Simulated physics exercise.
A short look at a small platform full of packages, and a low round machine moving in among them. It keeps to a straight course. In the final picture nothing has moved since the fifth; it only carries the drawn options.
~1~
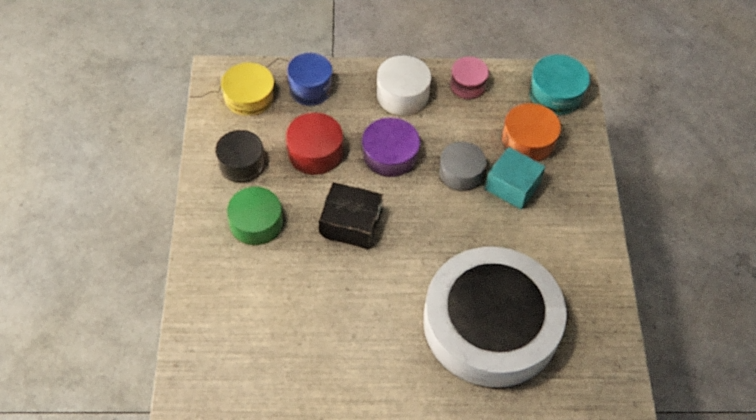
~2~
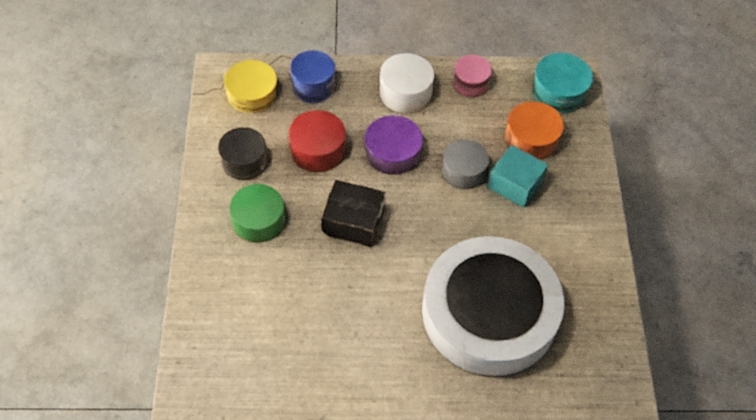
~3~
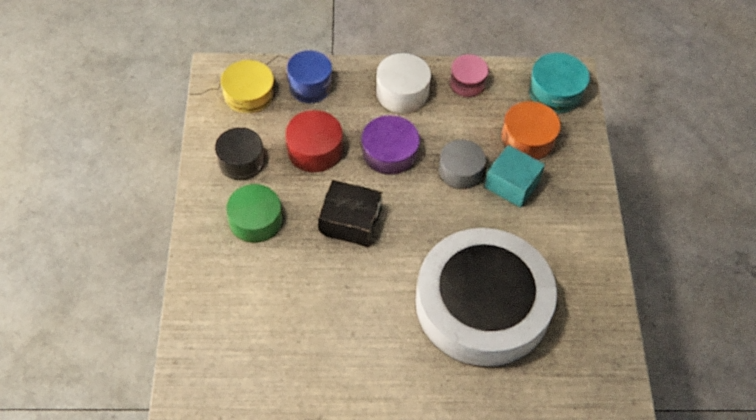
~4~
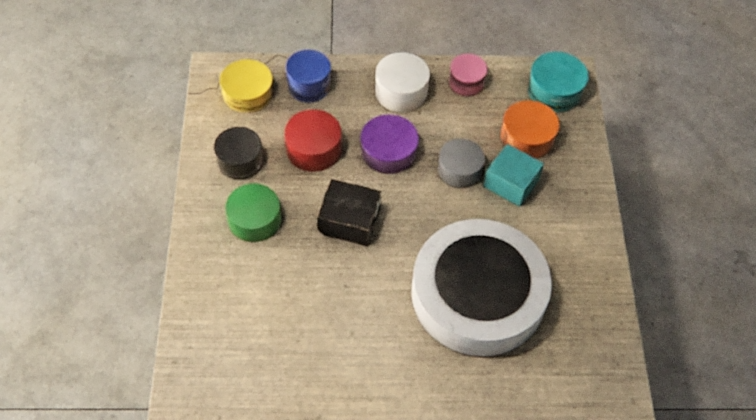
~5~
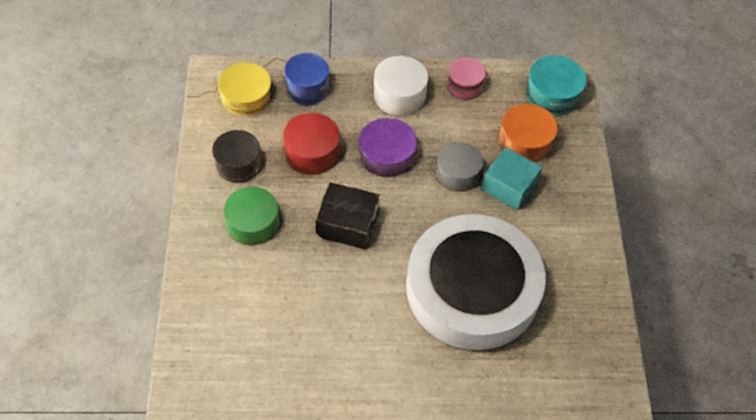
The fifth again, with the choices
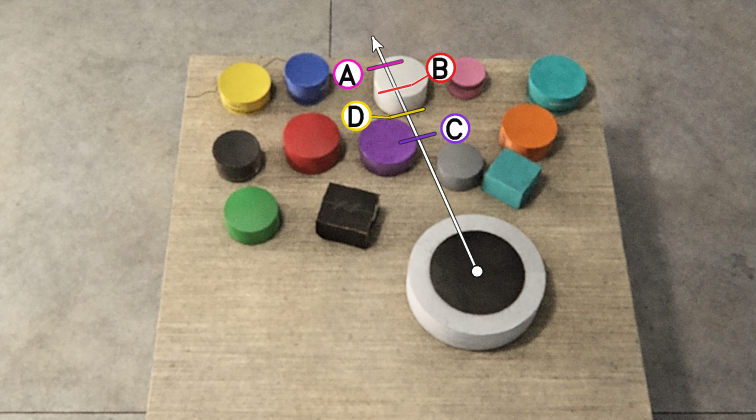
At first, a round white machine with a black top sits at the lower right of a wooden platform, below rows of colourful round containers and two boxes. It then slides slowly a short way up and slightly left, nearing the containers, which all stay in place.
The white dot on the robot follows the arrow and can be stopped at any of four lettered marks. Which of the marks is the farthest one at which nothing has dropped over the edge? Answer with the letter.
D is the last safe stop.
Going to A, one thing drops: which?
The white canister.
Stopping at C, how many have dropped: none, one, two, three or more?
In all, none.
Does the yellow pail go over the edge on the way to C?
No.
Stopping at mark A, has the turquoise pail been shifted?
No.
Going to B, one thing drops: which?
The white canister goes over.
On the marked copy, A at (385, 65); B at (395, 89); C at (418, 138); D at (407, 113); the arrow from (477, 271) to (373, 37); the white dot at (477, 271).
With D. Early on, robot (448, 220); grey canister (458, 154); pink pail (466, 79).
Further on, robot (423, 164); orange pail (531, 130); grey canister (462, 111).
At the end, robot (406, 124); pink pail (478, 62); white canister (393, 59); nothing has fallen.
As for the rest, A drops the white canister; B drops the white canister; C is safe but short.
